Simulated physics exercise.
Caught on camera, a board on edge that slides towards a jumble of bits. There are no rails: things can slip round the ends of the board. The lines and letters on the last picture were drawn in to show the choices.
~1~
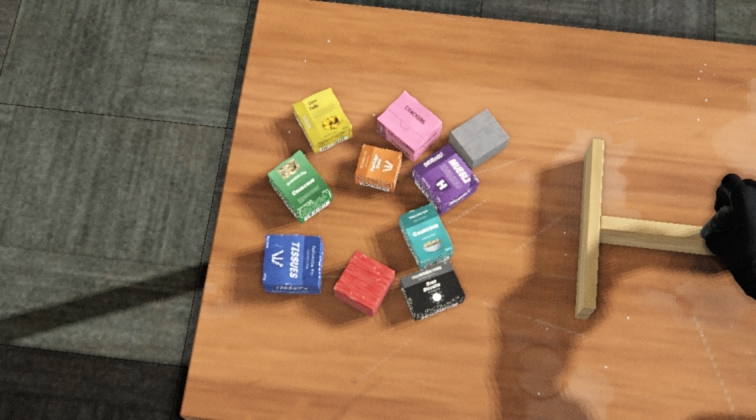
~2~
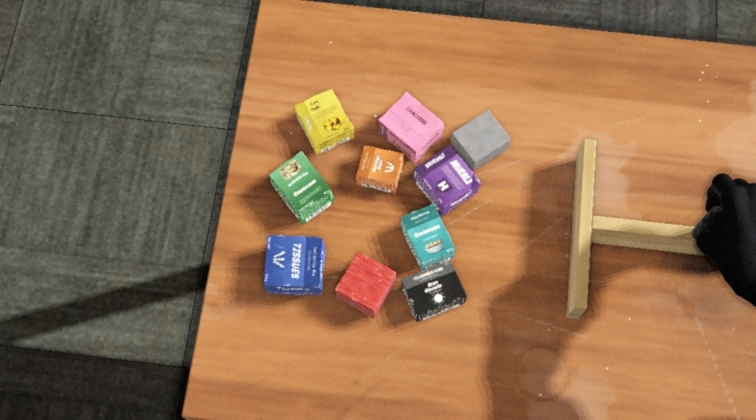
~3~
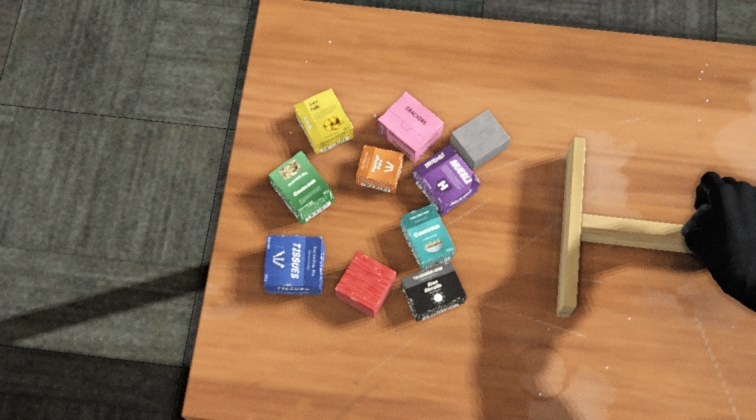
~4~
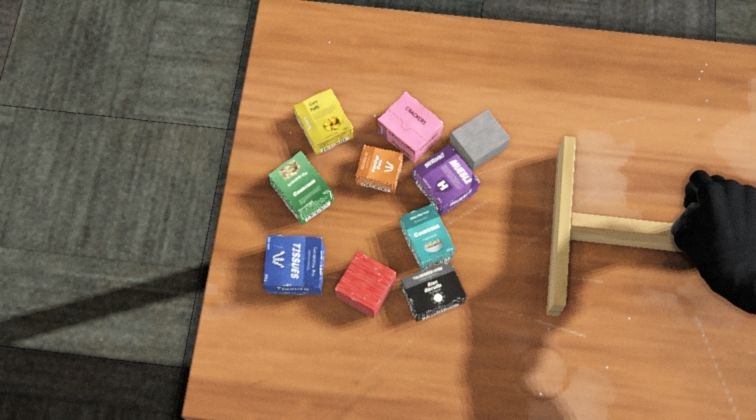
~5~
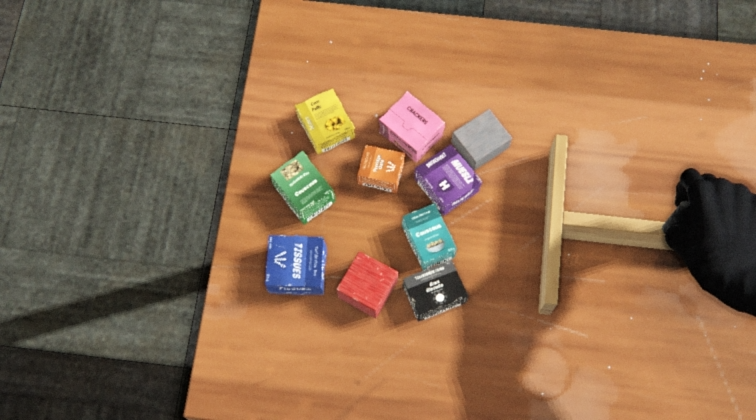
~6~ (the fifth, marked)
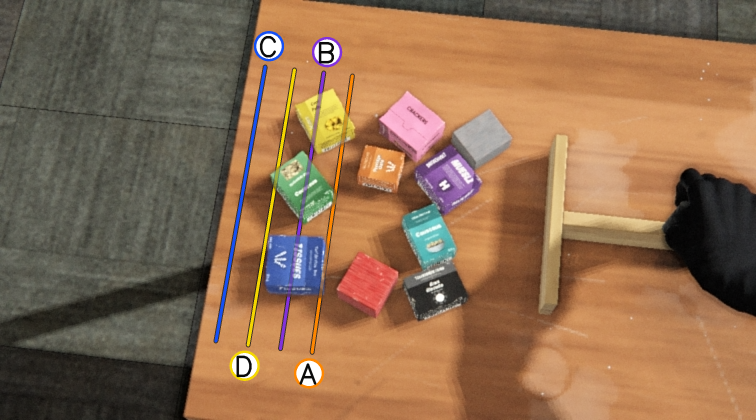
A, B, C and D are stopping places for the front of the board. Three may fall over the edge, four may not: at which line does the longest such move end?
Line B.
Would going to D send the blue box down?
By then, yes.
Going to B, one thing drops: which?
The blue box goes over.
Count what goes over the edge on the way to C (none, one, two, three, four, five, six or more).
In all, six or more.
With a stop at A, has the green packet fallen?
No.
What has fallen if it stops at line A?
It is the blue box.
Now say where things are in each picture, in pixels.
Green packet (301, 187); orange box (378, 169); black packet (432, 290), in the first picture.
Board (586, 221); turquoise packet (428, 237), in the second picture.
Board (575, 219); red block (365, 285), in the third picture.
Board (565, 218); purple packet (446, 180), in the fourth picture.
Board (557, 217); grey block (481, 140); green packet (303, 188); orange box (381, 169), in the fifth picture.
On the copy, A at (333, 207); B at (303, 204); C at (242, 197); D at (272, 201).
On B. First, board (464, 207); grey block (447, 128); pink packet (396, 123).
Then, board (373, 197); blue box (233, 255); green packet (281, 199).
Finally, board (305, 189); blue box over the edge; red block (214, 264); one fallen.
By contrast, A is within the limit but short; C drops seven; D drops four.
